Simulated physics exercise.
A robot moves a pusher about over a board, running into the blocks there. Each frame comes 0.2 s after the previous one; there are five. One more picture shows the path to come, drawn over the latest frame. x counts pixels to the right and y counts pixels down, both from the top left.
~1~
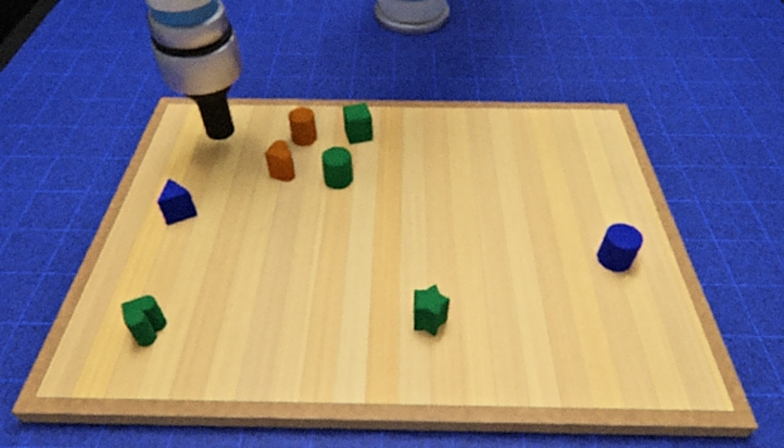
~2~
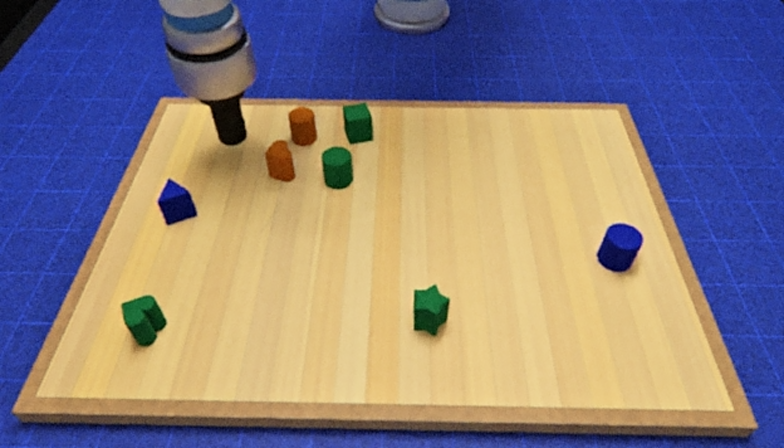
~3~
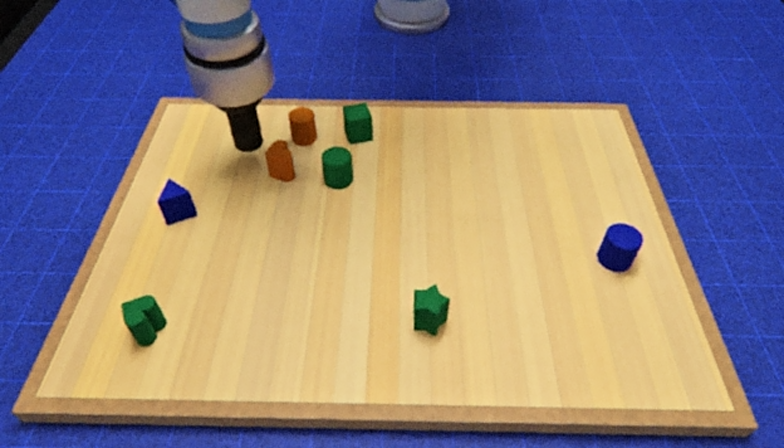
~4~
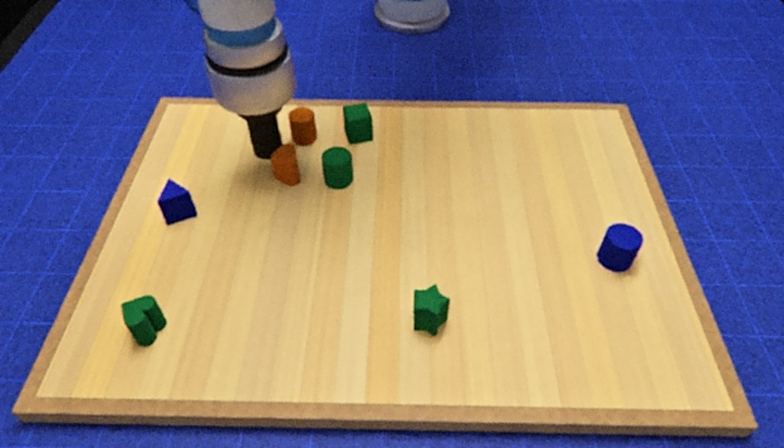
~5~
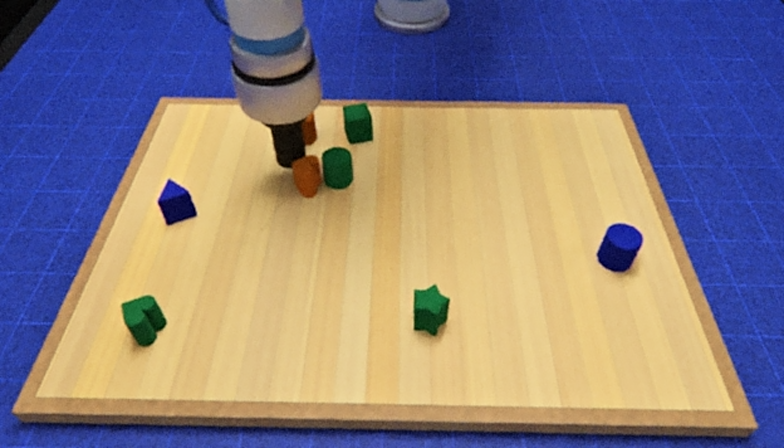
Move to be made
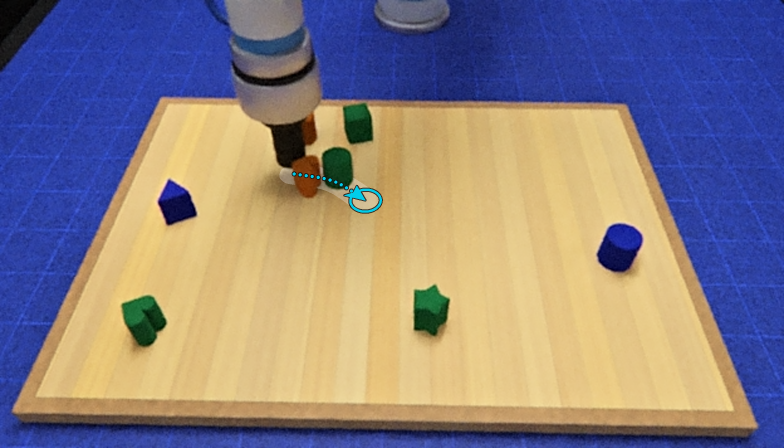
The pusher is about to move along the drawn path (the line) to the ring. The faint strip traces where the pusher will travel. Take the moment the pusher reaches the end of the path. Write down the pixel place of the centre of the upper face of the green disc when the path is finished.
Located at (391, 165).
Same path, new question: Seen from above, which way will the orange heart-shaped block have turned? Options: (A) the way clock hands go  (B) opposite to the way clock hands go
A (the way clock hands go)
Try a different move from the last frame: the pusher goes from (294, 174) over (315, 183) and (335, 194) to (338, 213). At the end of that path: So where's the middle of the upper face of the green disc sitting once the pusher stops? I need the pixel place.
Its top face will be centred at roughly (359, 159).
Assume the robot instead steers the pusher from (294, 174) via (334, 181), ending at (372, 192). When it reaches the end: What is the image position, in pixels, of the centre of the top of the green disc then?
That would be at about pixel (401, 162).
The drawn path runs from (294, 174) over (334, 181) to (366, 200).
What follows on the original path. Halfway along, pusher at (333, 167); orange heart-shaped block at (324, 177), turned 65° clockwise; green disc at (362, 159).
At the end, pusher at (365, 186); orange disc not moved; orange heart-shaped block at (326, 179), turned 85° clockwise; green disc at (391, 165).
